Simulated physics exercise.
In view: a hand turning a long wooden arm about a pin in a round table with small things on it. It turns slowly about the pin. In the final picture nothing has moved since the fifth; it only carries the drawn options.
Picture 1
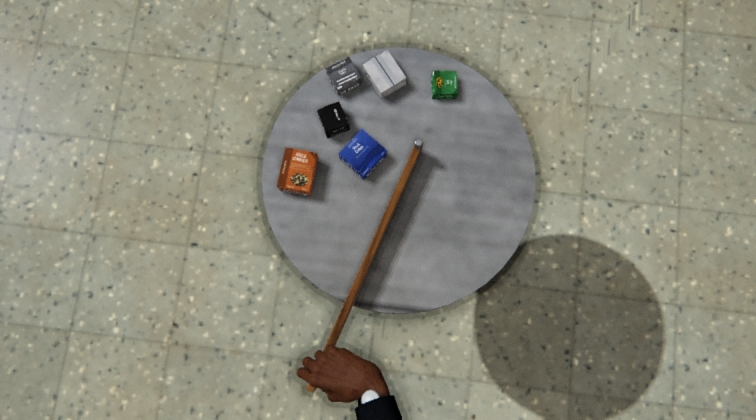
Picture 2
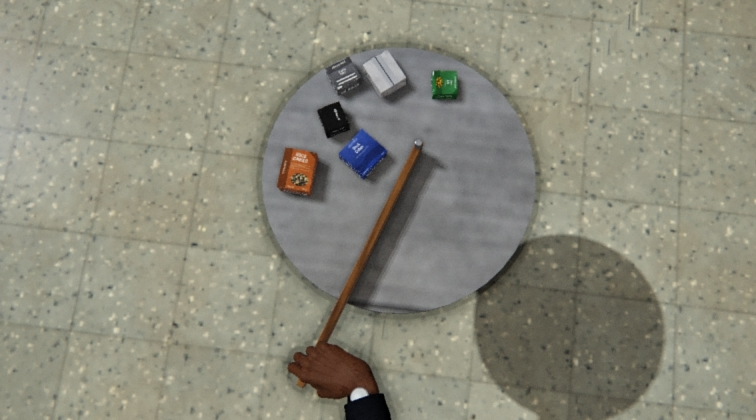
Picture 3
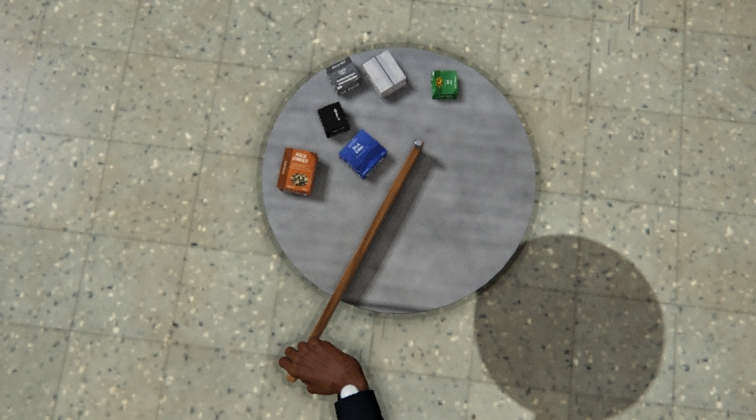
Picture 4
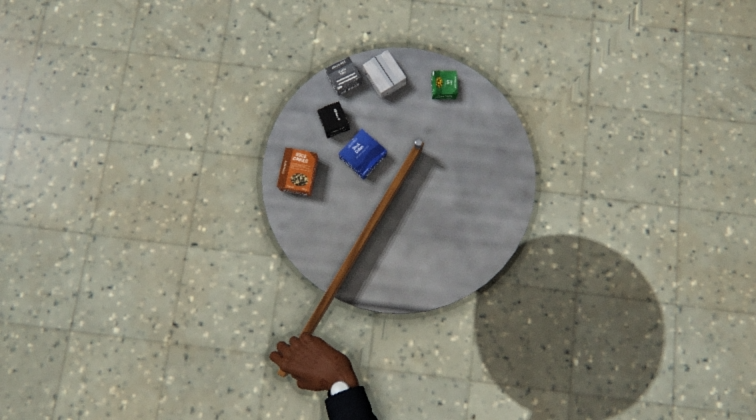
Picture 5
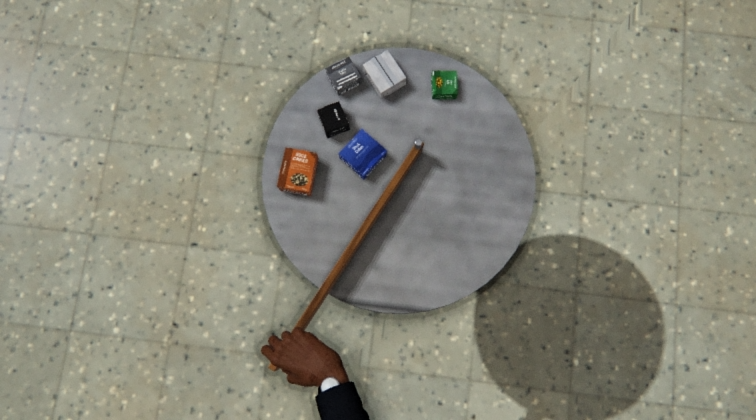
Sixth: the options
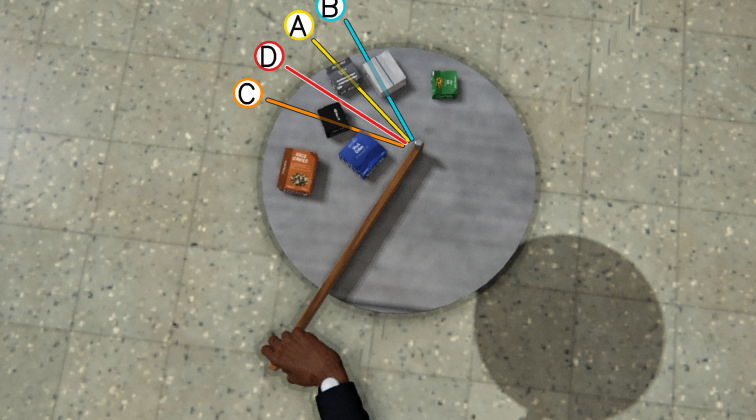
On a round grey table set with small coloured boxes and packets, a hand slowly swung the near end of a long wooden arm to the left, while the small things stayed still.
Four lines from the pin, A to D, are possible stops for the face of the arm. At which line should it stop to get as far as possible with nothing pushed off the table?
Line C.
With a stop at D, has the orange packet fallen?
By then, yes.
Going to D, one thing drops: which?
It is the orange packet.
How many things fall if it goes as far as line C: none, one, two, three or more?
The count is none.
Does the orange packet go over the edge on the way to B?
Yes.
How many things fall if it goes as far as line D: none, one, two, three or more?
In all, one.
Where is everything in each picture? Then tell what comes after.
In the first picture, white box (384, 74); green packet (444, 85); grey box (344, 76).
In the second picture, arm (381, 222); black packet (333, 120).
In the third picture, arm (378, 220); orange packet (298, 172).
In the fourth picture, arm (375, 219); green packet (444, 85).
In the fifth picture, arm (371, 217); black packet (333, 120); blue packet (363, 154); orange packet (298, 172).
On the marked copy, A at (360, 90); B at (378, 79); C at (335, 123); D at (346, 105).
Taking C. A third of the way, arm (343, 187); grey box (344, 76); white box (384, 74).
Two thirds of the way, arm (333, 148); orange packet (287, 130); black packet (331, 114).
When it is over, arm (338, 119); orange packet (304, 88); black packet (330, 104); nothing has fallen.
As for the rest, A drops the orange packet and grey box; B drops the orange packet and grey box; D drops the orange packet.
